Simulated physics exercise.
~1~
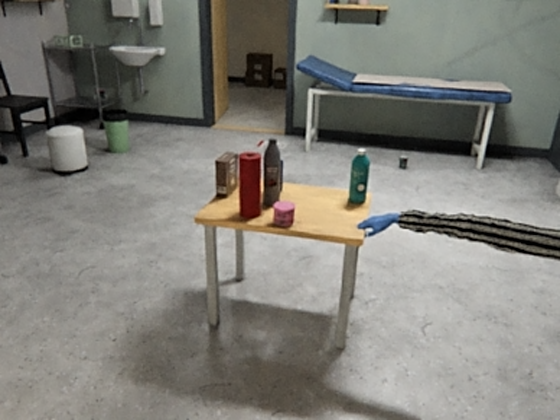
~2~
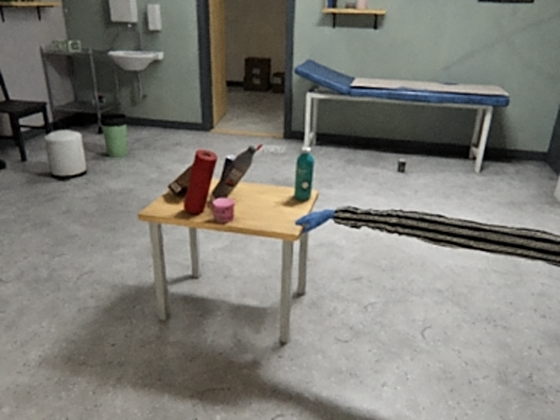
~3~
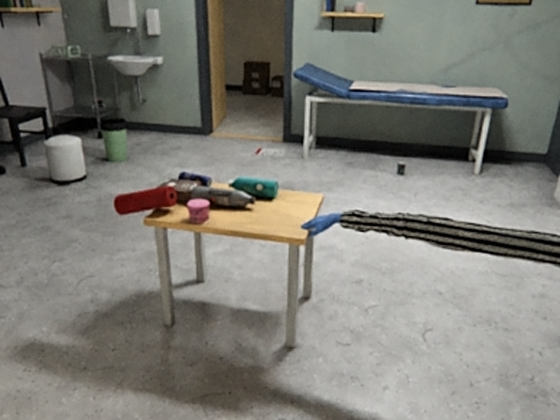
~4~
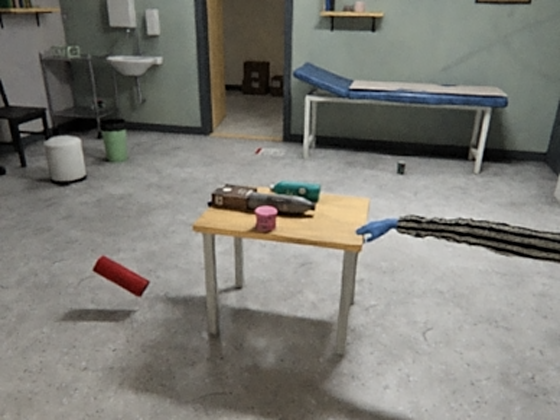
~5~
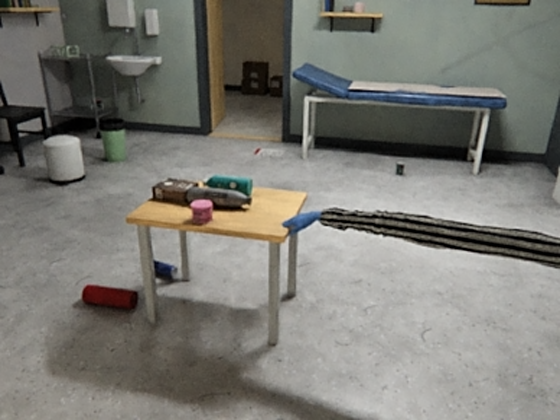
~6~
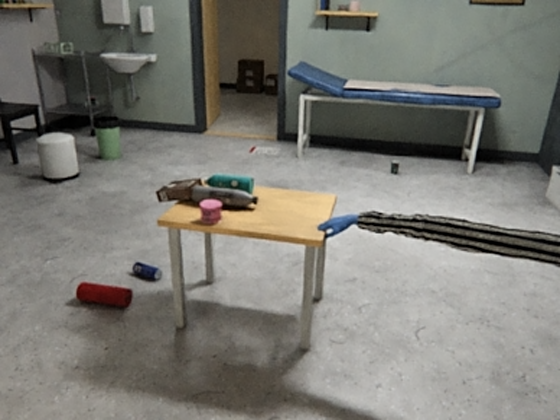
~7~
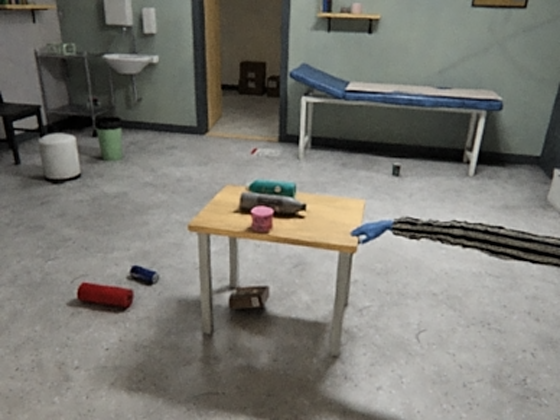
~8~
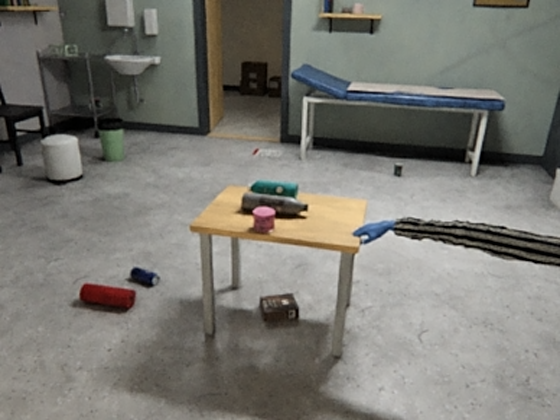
In a grey-floored clinic-like room with a sink, a doorway and a blue examination bed behind, a slightly swaying view looks down on a small wooden table. A red roll, brown packet, grey bottle, pink tin and turquoise bottle stand on it, while a blue-gloved hand in a striped sleeve reaches its right edge. The table shifts left and the taller things tip over. As it moves back and forth, the red roll drops off the left side, followed by a blue can, then the brown packet. Finally both bottles lie beside the upright pink tin, with the rest on the floor.
